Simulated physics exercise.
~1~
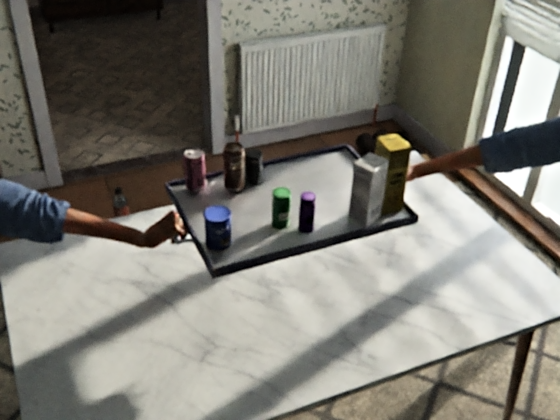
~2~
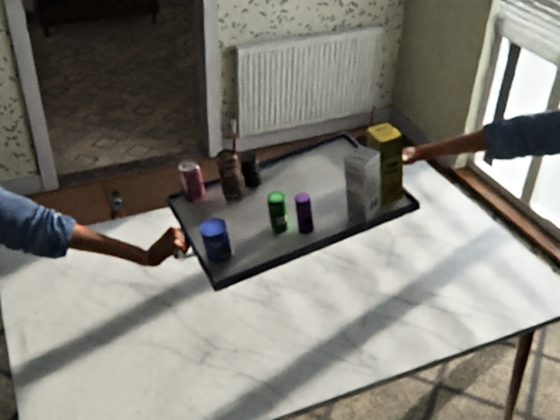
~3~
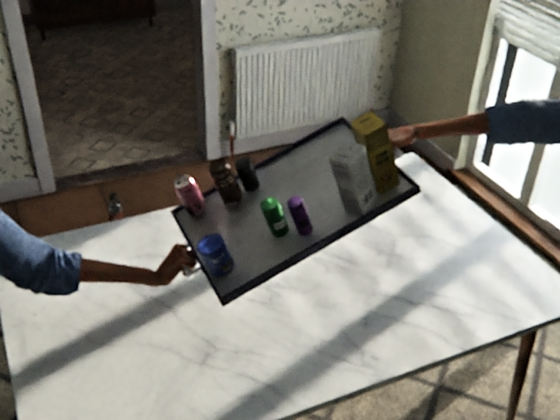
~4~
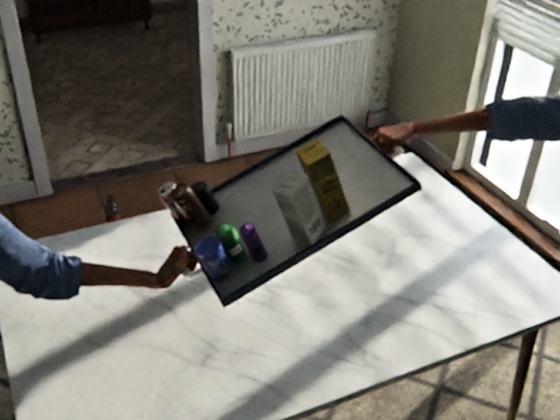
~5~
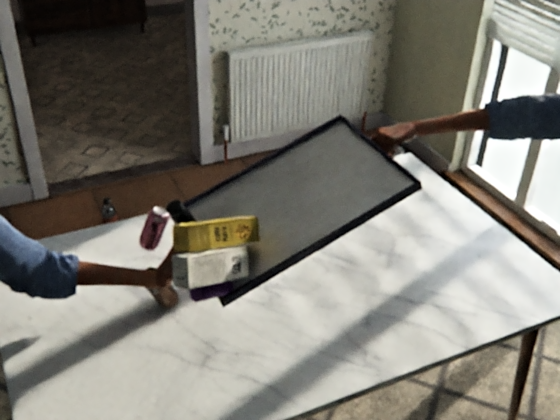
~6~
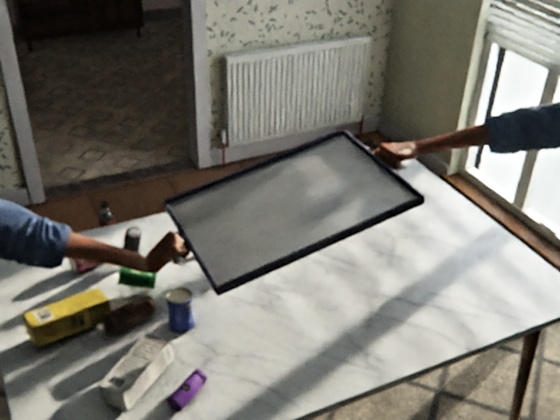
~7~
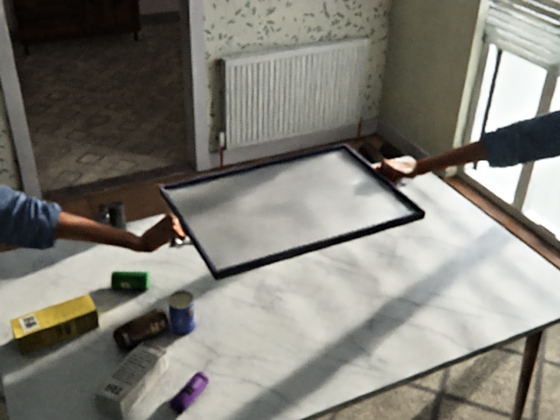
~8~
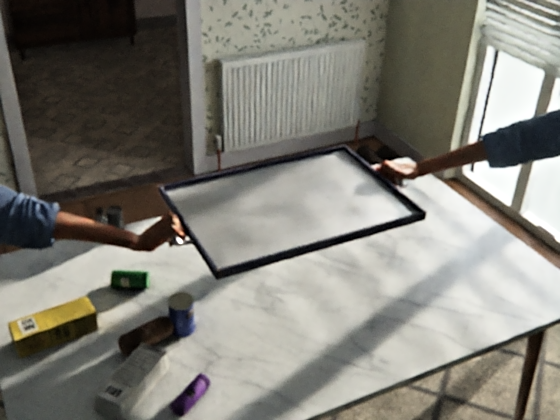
We see two hands holding a dark-rimmed tray of cans, cartons and small containers above a marble-patterned table. The tray tips down to the left, its load slides and tumbles off that side, and the hands level the empty tray, with several items left lying on the table.
